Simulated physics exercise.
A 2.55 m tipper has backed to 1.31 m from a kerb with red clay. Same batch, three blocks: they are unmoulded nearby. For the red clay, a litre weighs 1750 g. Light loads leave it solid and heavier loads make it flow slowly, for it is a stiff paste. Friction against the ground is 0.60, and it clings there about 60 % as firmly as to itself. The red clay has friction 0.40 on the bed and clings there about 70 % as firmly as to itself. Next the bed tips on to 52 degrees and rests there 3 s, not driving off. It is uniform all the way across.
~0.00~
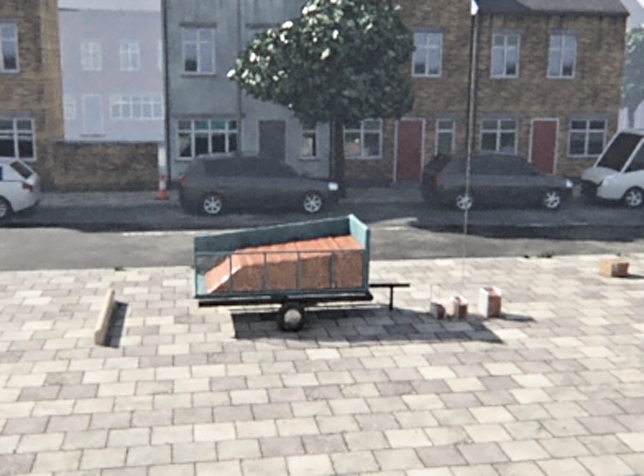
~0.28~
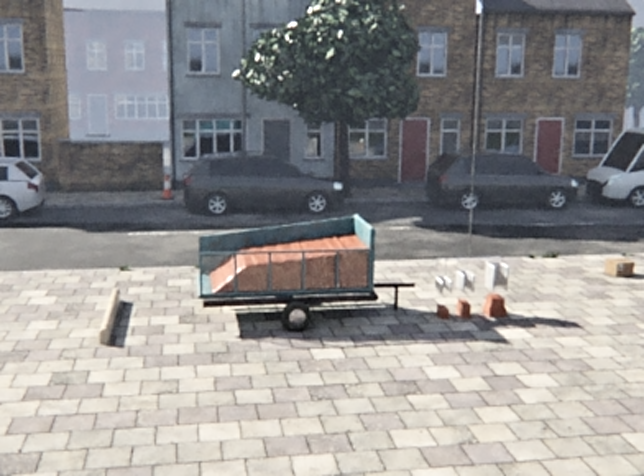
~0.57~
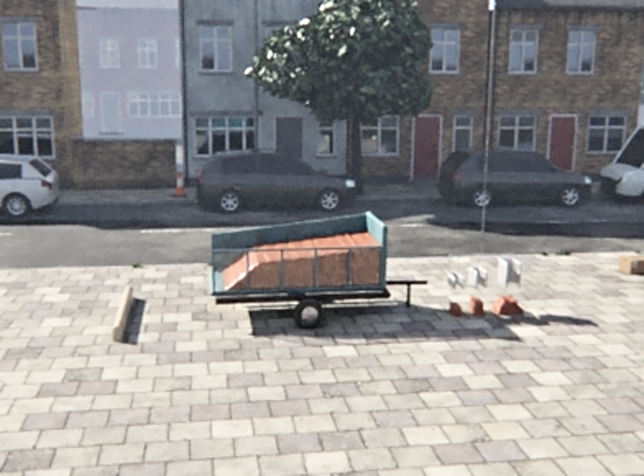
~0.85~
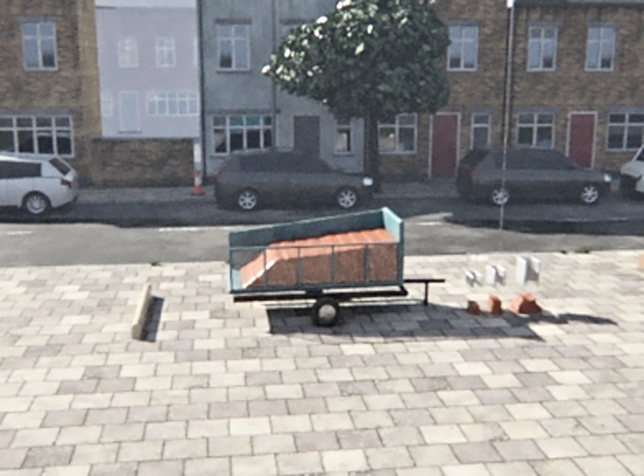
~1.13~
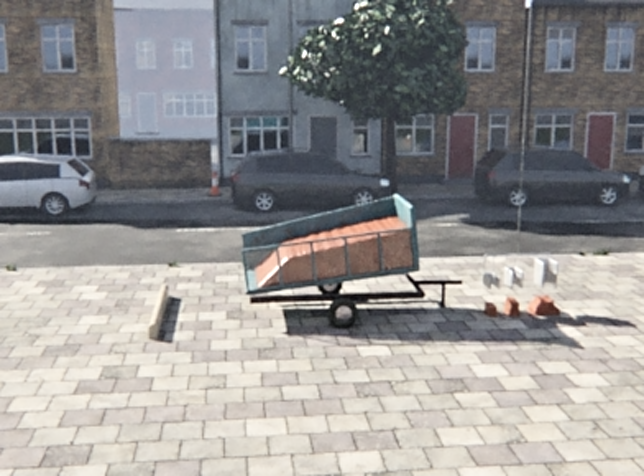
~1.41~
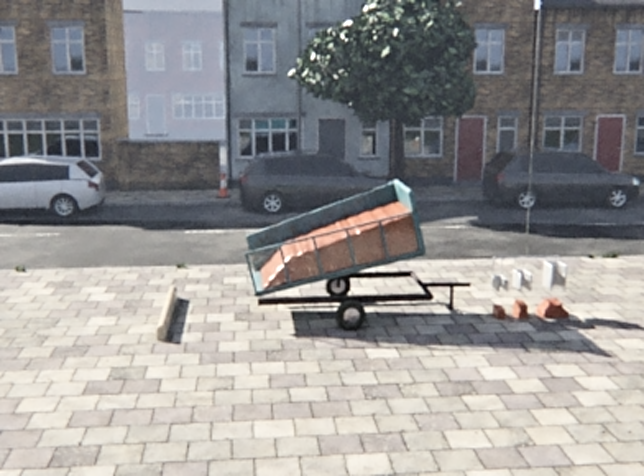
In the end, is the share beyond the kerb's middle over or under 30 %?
You can expect it to exceed 30 per cent.
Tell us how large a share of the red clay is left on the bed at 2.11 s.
I'd put it at some 90 in a hundred.
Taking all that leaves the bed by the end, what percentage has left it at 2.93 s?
Estimate: 70 %.
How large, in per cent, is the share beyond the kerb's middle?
I'd put it at around 40 per cent.
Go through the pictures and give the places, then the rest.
The first frame shows top of the high end at (365, 231), tilt 0 degrees; front end of the red clay at (211, 290); test blocks 15 cm, 23 cm, 36 cm high (left to right).
The second frame shows top of the high end at (370, 231), tilt 0 degrees; front end of the red clay at (215, 290); test blocks 15 cm, 22 cm, 29 cm high (left to right).
The third frame shows top of the high end at (382, 228), tilt 0 degrees; front end of the red clay at (228, 288); test blocks 15 cm, 21 cm, 23 cm high (left to right).
The fourth frame shows top of the high end at (399, 224), tilt 1 degrees; front end of the red clay at (245, 285); test blocks 15 cm, 21 cm, 23 cm high (left to right).
The fifth frame shows top of the high end at (410, 209), tilt 6 degrees; front end of the red clay at (260, 285); test blocks 15 cm, 21 cm, 23 cm high (left to right).
The sixth frame shows top of the high end at (409, 194), tilt 13 degrees; front end of the red clay at (264, 286); test blocks 15 cm, 21 cm, 23 cm high (left to right).
By 2.11 s, the tilt is 29 degrees, 92 % is on the bed and 0 % past the kerb's middle.
By 2.93 s, the tilt is 48 degrees, 26 % is on the bed and 8 % past the kerb's middle.
By 3.74 s, the tilt is 52 degrees, none is on the bed and 37 % past the kerb's middle.
By 4.56 s, the tilt is 52 degrees, none is on the bed and 39 % past the kerb's middle.
By 6.26 s, at the end, the tilt is 52 degrees, none is on the bed and 39 % past the kerb's middle.
